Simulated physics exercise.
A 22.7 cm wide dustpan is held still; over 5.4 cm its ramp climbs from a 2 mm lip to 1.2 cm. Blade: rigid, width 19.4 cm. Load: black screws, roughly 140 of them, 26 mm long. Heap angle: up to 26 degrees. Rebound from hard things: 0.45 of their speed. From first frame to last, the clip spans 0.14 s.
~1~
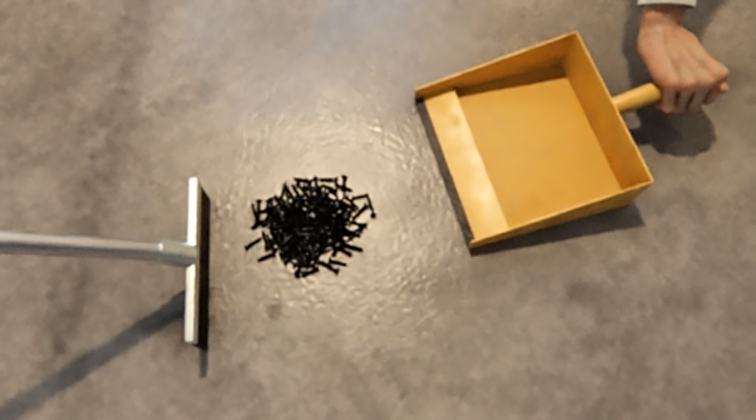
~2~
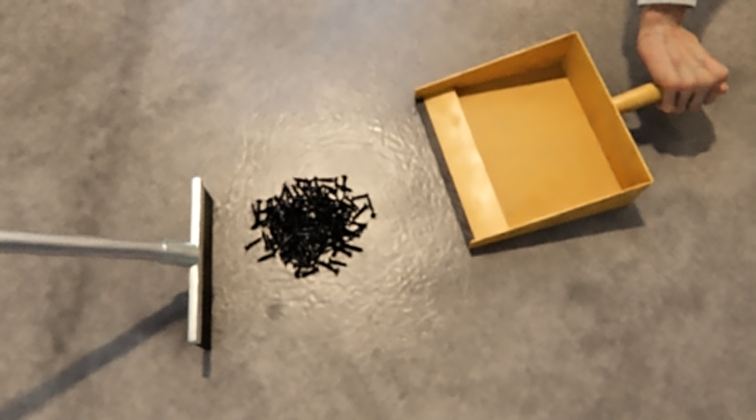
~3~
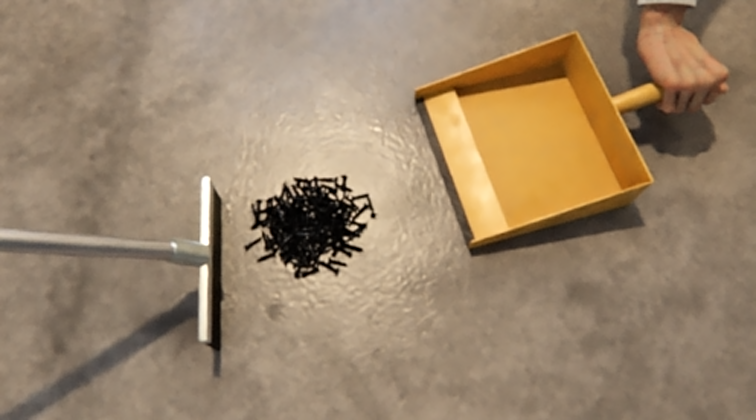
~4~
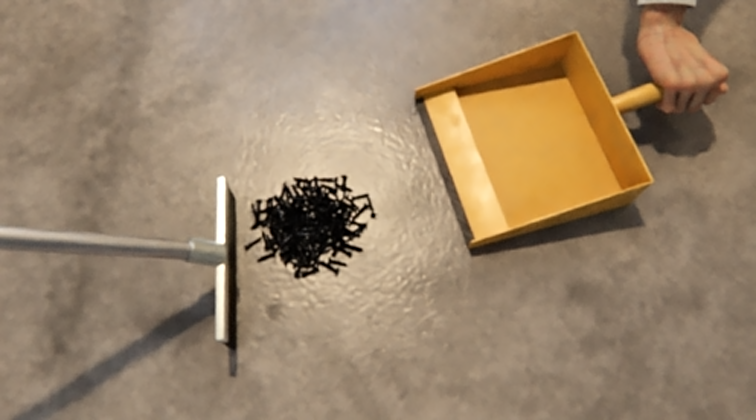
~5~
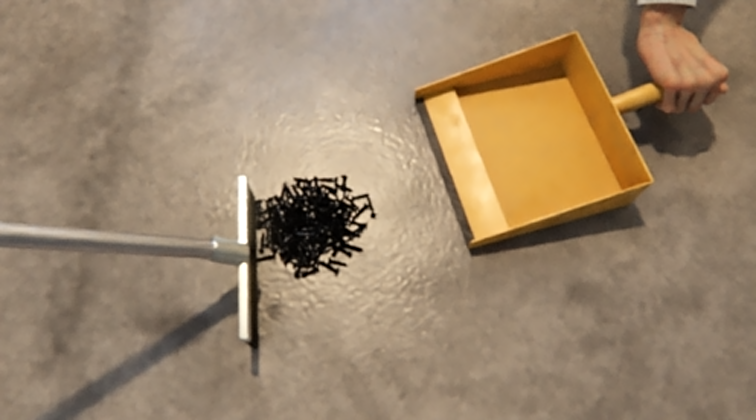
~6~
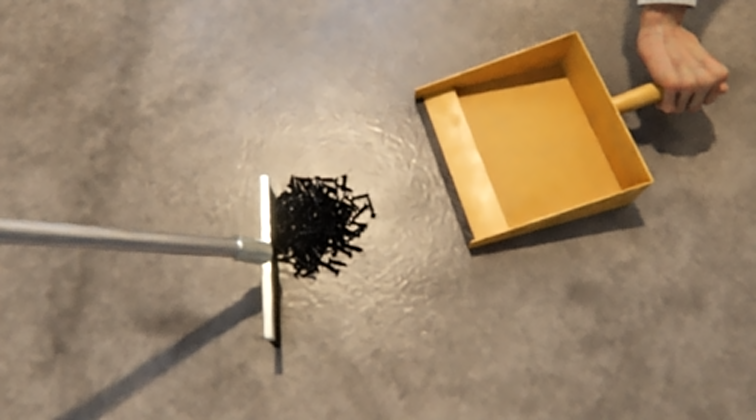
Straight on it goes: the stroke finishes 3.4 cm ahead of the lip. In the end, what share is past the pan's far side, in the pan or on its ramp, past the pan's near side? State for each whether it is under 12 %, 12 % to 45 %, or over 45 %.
Far side: Under 12 %; pan: 12 % to 45 %; near side: 12 % to 45 %.
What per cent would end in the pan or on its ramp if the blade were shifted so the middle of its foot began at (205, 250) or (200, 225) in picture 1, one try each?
Estimates: 35 percent and 35 percent.
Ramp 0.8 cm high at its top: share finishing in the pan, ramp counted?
Then about 30 per cent.
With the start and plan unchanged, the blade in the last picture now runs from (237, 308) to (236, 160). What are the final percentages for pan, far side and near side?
The pan gets 10, the far side 0 and the near side 5.
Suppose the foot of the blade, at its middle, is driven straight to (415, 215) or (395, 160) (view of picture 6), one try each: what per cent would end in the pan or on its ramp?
Some 40 per cent on the first try, 40 per cent on the second.
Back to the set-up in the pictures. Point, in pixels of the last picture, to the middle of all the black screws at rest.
Est. centre at rest: (455, 219) px.
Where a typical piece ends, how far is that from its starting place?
About 20 cm.
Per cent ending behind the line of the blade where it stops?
Roughly 15 percent of it.
Then, 0.11 s after the last picture, middle of the blade 14 cm from the lip; 0 % over the lip, far side 0 %, near side 5 %.
Then, 0.19 s after the last picture, middle of the blade 7 cm from the lip; 0 % over the lip, far side 0 %, near side 15 %.
Then, 0.40 s after the last picture, middle of the blade 5 cm from the lip; 30 % over the lip, far side 0 %, near side 20 %.
In the end, far side 0 %, pan 30 %, near side 20 %, in front of the lip or behind the blade 50 %.
